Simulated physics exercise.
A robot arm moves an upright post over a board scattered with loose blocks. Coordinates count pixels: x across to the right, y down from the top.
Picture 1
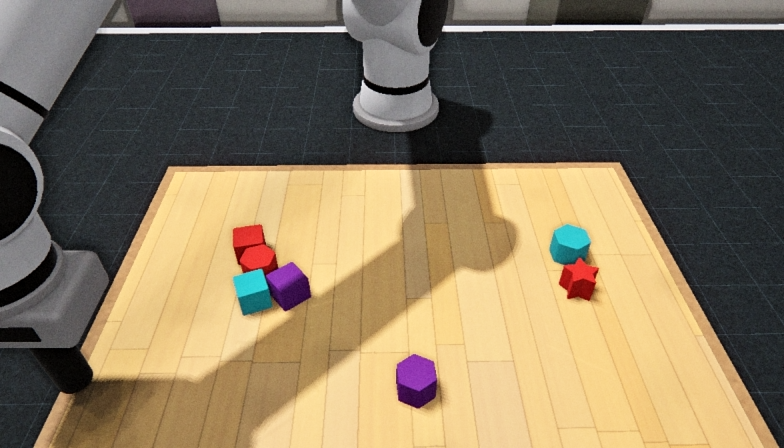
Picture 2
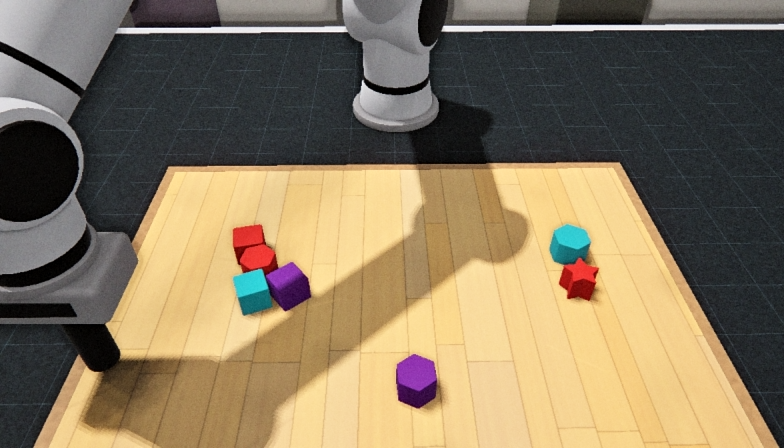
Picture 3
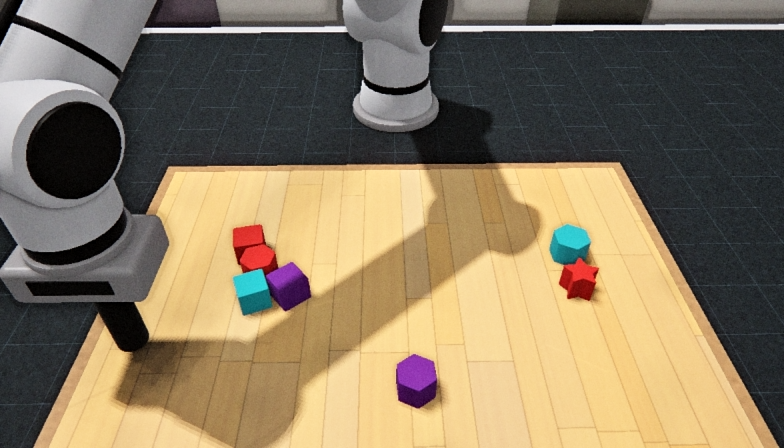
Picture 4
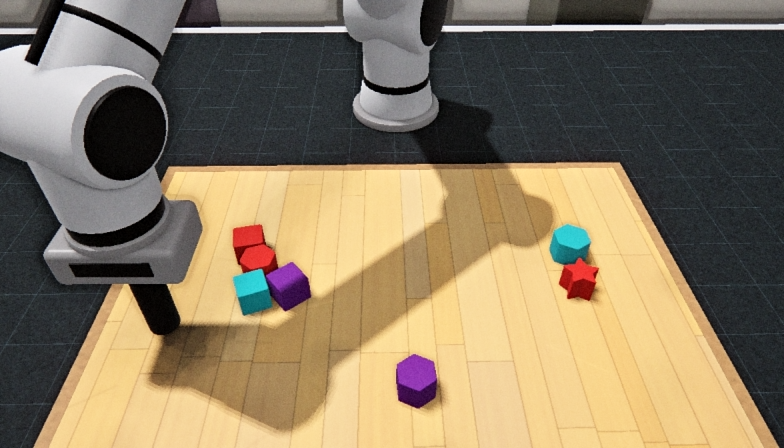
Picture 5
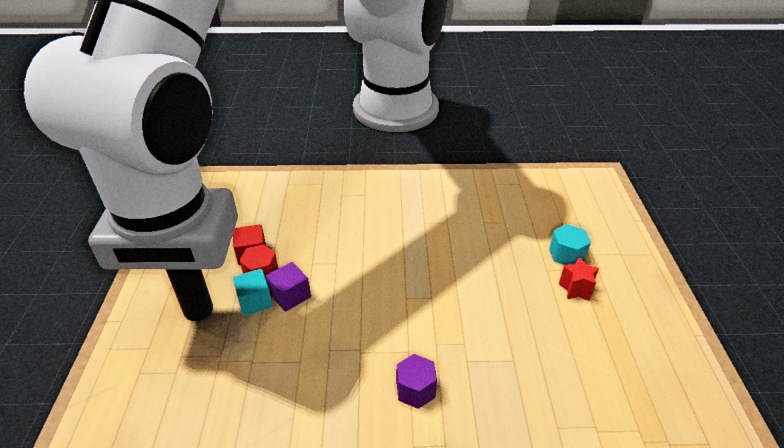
A robot arm moves its black post rightward over the board while the blocks stay still.
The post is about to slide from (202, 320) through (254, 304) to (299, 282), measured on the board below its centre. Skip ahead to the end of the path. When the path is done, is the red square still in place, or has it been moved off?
The result: It stays put.
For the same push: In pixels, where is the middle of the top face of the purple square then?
Answer: (355, 256).
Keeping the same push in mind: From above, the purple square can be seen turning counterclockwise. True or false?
False - the claim does not hold.
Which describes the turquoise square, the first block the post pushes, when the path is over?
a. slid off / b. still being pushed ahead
I choose b.
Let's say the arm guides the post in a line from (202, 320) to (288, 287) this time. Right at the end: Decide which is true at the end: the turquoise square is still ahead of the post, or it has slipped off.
The post will still be pushing it.
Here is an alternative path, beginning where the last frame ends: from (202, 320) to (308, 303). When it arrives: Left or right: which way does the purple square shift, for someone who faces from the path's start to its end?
Picture yourself facing from the start of the path to its end: The purple square moves off to your left.
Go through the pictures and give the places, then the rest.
The first frame shows post tip at (76, 380); block tops, red square at (248, 235); turquoise square at (250, 282); purple square at (287, 276).
The second frame shows post at (104, 359); blocks unchanged.
The third frame shows post at (134, 340); blocks unchanged.
The fourth frame shows post at (165, 324); blocks unchanged.
The fifth frame shows post at (199, 310); red square at (248, 235); turquoise square at (250, 282); purple square at (287, 276).
The first path, step by step. One third of the way, post at (235, 300); turquoise square at (260, 278); purple square at (293, 274).
Two thirds of the way, post at (268, 287); turquoise square at (294, 266); purple square at (326, 264), turned 15° clockwise.
At the end, post at (298, 272); red square in place; turquoise square at (324, 254); purple square at (355, 256), turned 25° clockwise.
